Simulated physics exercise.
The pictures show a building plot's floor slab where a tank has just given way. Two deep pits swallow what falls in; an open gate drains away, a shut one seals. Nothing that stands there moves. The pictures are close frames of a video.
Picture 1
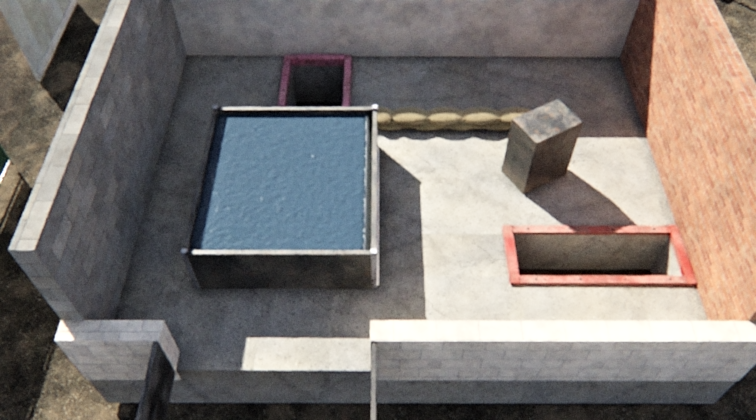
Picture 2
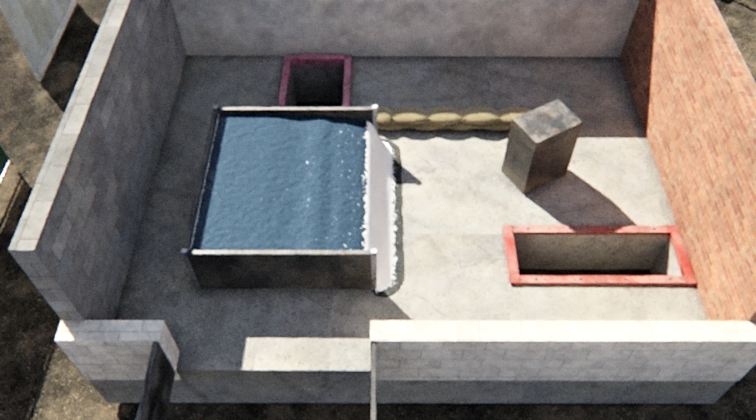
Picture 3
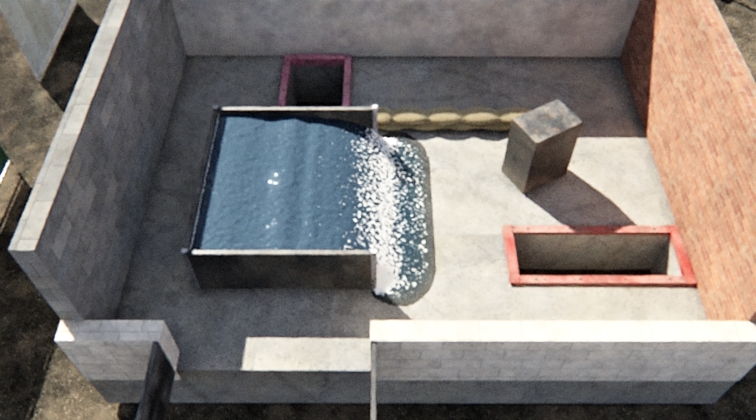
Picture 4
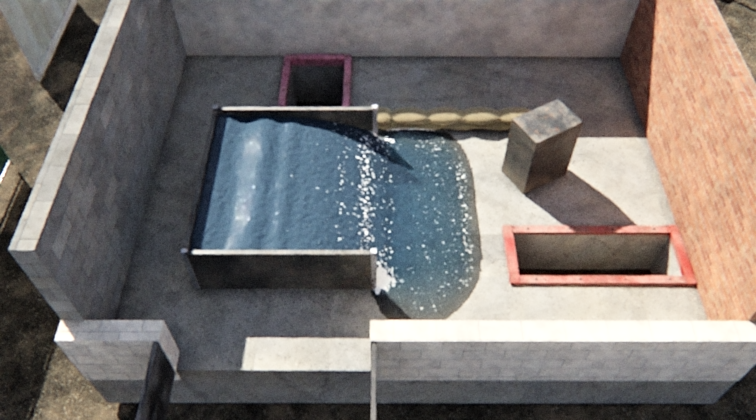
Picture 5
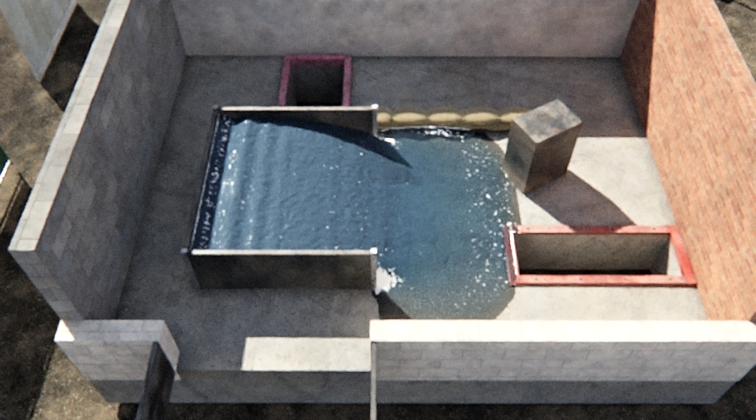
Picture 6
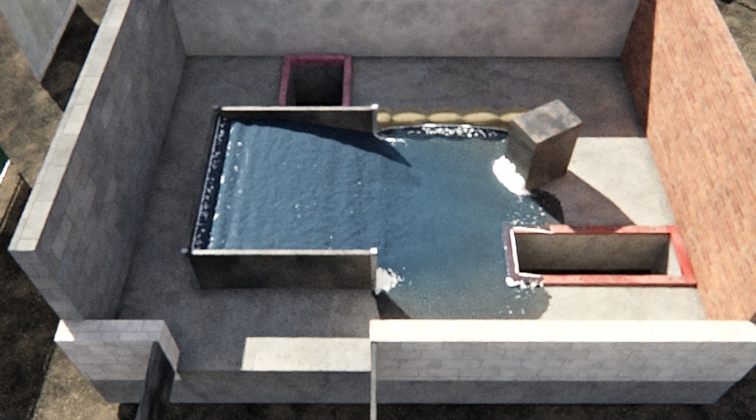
At first a square open tank of blue water stands still on a walled concrete slab with two framed pits. Its right side gives way and water pours out in a foaming sheet, spreading rightward across the floor. It then reaches the sandbag row, the grey block and the red-framed pit's edge.
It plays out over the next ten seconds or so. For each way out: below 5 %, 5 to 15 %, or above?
In the end: The gate takes not even 5 %; the pink pit takes not even 5 %; the red pit takes above 15 %.
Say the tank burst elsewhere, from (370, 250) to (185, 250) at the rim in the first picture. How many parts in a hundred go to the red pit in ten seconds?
In per cent: Red 2.
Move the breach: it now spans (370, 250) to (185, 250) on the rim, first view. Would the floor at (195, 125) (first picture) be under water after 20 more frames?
There: Covered.
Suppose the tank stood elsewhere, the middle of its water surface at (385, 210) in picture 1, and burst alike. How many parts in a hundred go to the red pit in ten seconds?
Per cent: Red 60.
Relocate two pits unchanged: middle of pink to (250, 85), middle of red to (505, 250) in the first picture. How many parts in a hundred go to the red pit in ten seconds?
In per cent: Red 45.
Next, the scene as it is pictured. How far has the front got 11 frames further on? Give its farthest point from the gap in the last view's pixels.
Roughly at (619, 58).
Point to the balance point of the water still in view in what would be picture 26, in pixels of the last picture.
At about (489, 196).
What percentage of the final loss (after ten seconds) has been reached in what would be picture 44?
Some 85 per cent.
A moment on, water covers 40 % of the floor; the gate 0 %, the pink pit 0 %, the red pit 5 %.
Next, water covers 45 % of the floor; the gate 0 %, the pink pit 0 %, the red pit 14 %.
Then, water covers 50 % of the floor; the gate 0 %, the pink pit 0 %, the red pit 29 %.
Later, water covers 75 % of the floor; the gate 0 %, the pink pit 0 %, the red pit 43 %.
In the end, water covers 90 % of the floor; the gate 1 %, the pink pit 0 %, the red pit 50 %.
